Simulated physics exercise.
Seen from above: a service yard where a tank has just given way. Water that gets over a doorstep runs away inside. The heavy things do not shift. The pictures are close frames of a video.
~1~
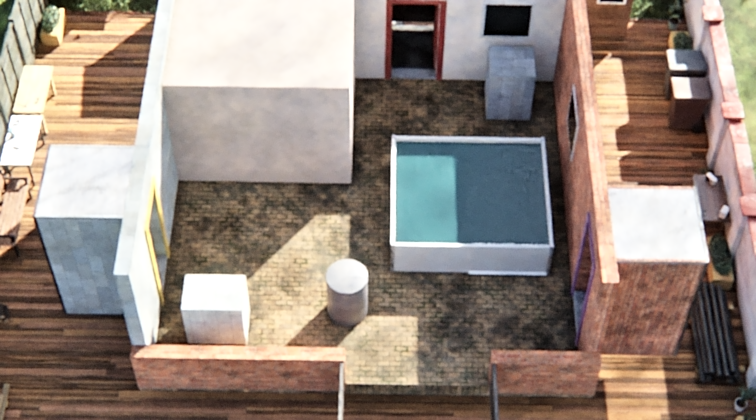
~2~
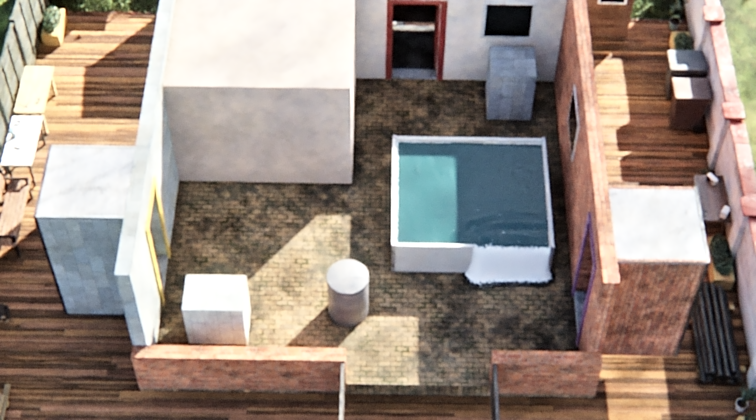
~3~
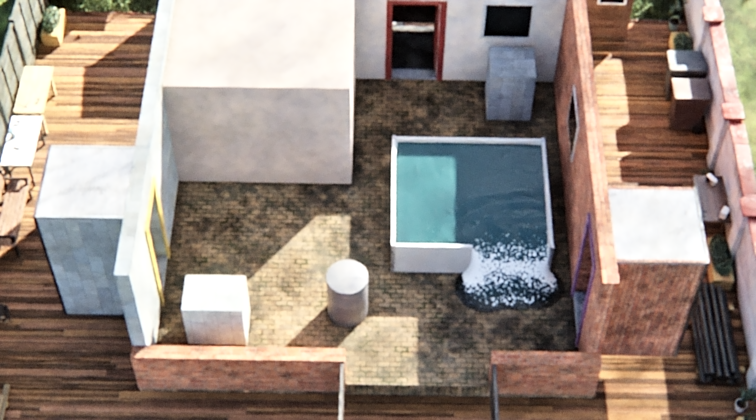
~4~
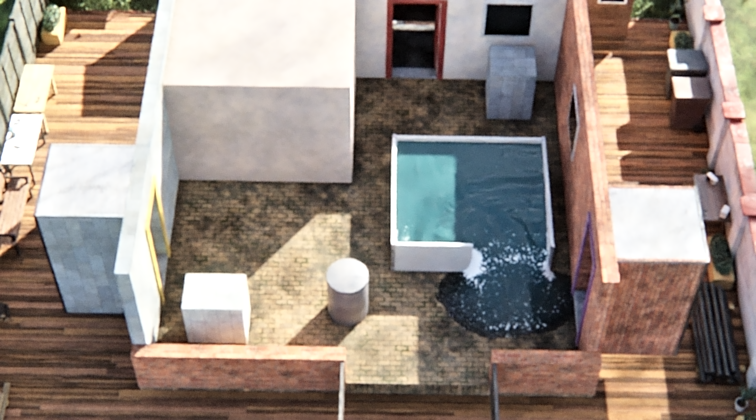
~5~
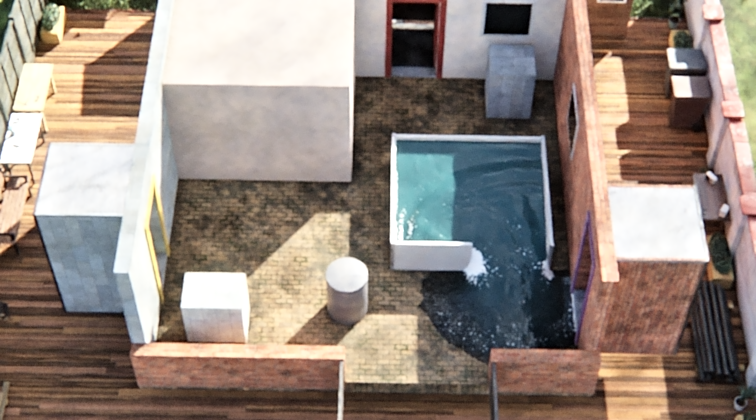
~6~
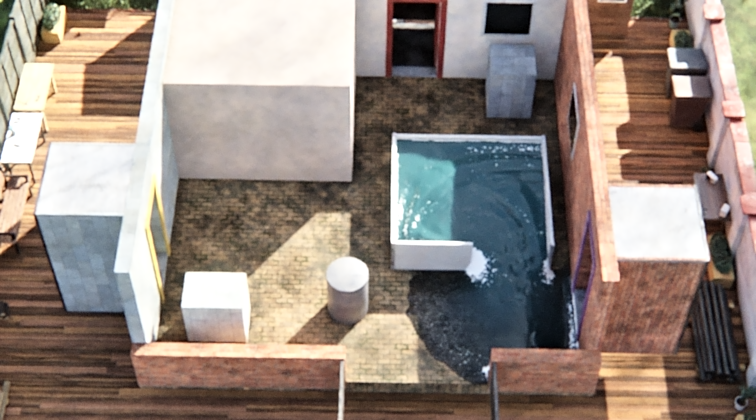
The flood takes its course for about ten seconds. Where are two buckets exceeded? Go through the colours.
The red door holds within the limit; the yellow door holds within the limit; the purple door floods.
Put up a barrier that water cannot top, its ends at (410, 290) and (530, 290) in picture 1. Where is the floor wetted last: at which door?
That is the door marked red.
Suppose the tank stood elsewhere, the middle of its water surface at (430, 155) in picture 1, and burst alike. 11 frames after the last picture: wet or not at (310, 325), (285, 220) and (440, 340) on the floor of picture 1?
In turn: Dry, clear, flooded.
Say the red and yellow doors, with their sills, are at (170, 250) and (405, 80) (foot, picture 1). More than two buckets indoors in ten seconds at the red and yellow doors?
In short: Red door holds, yellow door holds.
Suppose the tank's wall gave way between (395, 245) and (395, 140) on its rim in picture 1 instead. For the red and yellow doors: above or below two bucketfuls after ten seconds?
Then: Red lets more in; yellow floods.
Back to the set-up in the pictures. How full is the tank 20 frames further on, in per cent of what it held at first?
Near 46 in a hundred.
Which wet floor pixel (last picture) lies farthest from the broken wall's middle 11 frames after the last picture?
Close to (336, 369).
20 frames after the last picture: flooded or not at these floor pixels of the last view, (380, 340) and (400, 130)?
In that order: Under water, clear.
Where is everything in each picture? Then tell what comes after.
The first frame shows still water in the water tank at (470, 193).
In the second frame, the front is at (468, 280), out from the gap at (510, 261).
In the third frame, water pours out at (509, 263) and has run to (469, 303).
In the fourth frame, water pours out at (509, 263) and has run to (480, 331).
In the fifth frame, the front is at a hidden place, out from the gap at (508, 263).
In the sixth frame, water pours out at (509, 262) and has run to a hidden place.
A moment on, water covers 20 % of the floor; the red door not reached, the yellow door not reached, the purple door under two buckets in.
Next, water covers 20 % of the floor; the red door not reached, the yellow door not reached, the purple door over two buckets in.
Then, water covers 35 % of the floor; the red door not reached, the yellow door not reached, the purple door far over two buckets in.
Later, water covers 75 % of the floor; the red door not reached, the yellow door wet at the sill, nothing in, the purple door far over two buckets in.
In the end, water covers 95 % of the floor; the red door wet at the sill, nothing in, the yellow door wet at the sill, nothing in, the purple door far over two buckets in.
